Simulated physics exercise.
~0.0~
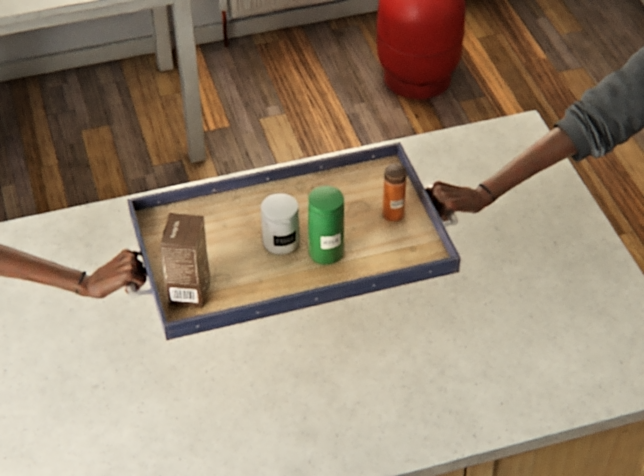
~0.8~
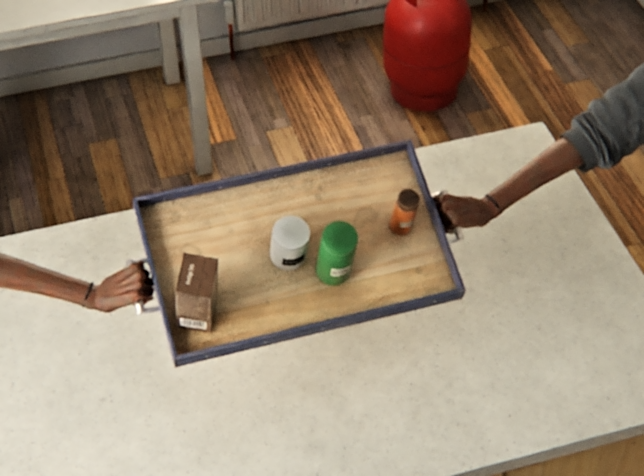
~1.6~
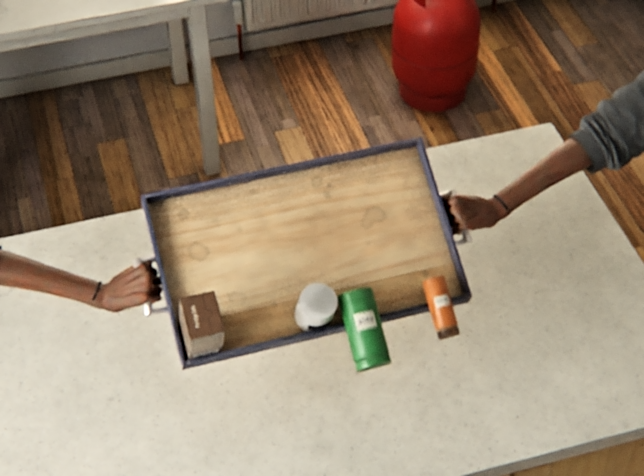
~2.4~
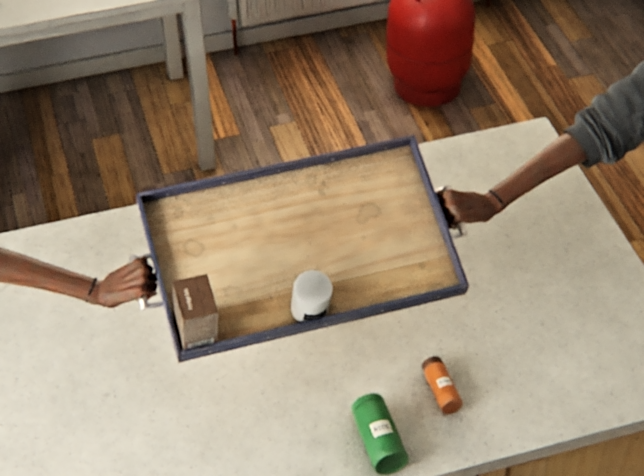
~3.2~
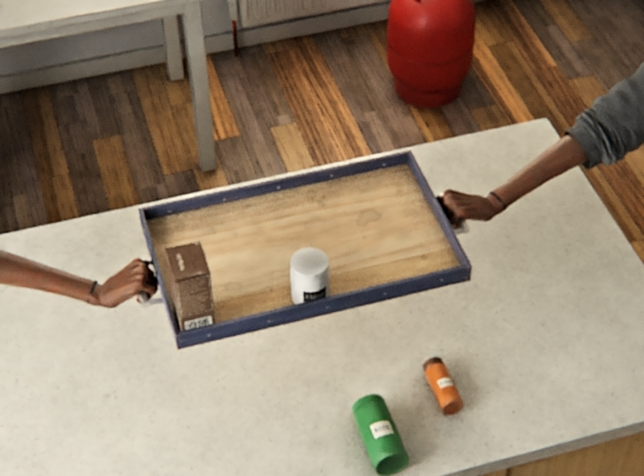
A blue-rimmed wooden tray, gripped at either end by two hands above a pale countertop, carries a brown carton, a white jar, a green jar and an orange shaker, all standing. The hands tip the tray so its near edge drops, and the items begin to lean and slide toward it. The green jar and orange shaker topple over the near rim, while the carton and white jar slide up against it and stay aboard. The hands then level the tray again. At the end, the carton and white jar stand upright on it, and the green jar and shaker lie on their sides on the countertop.
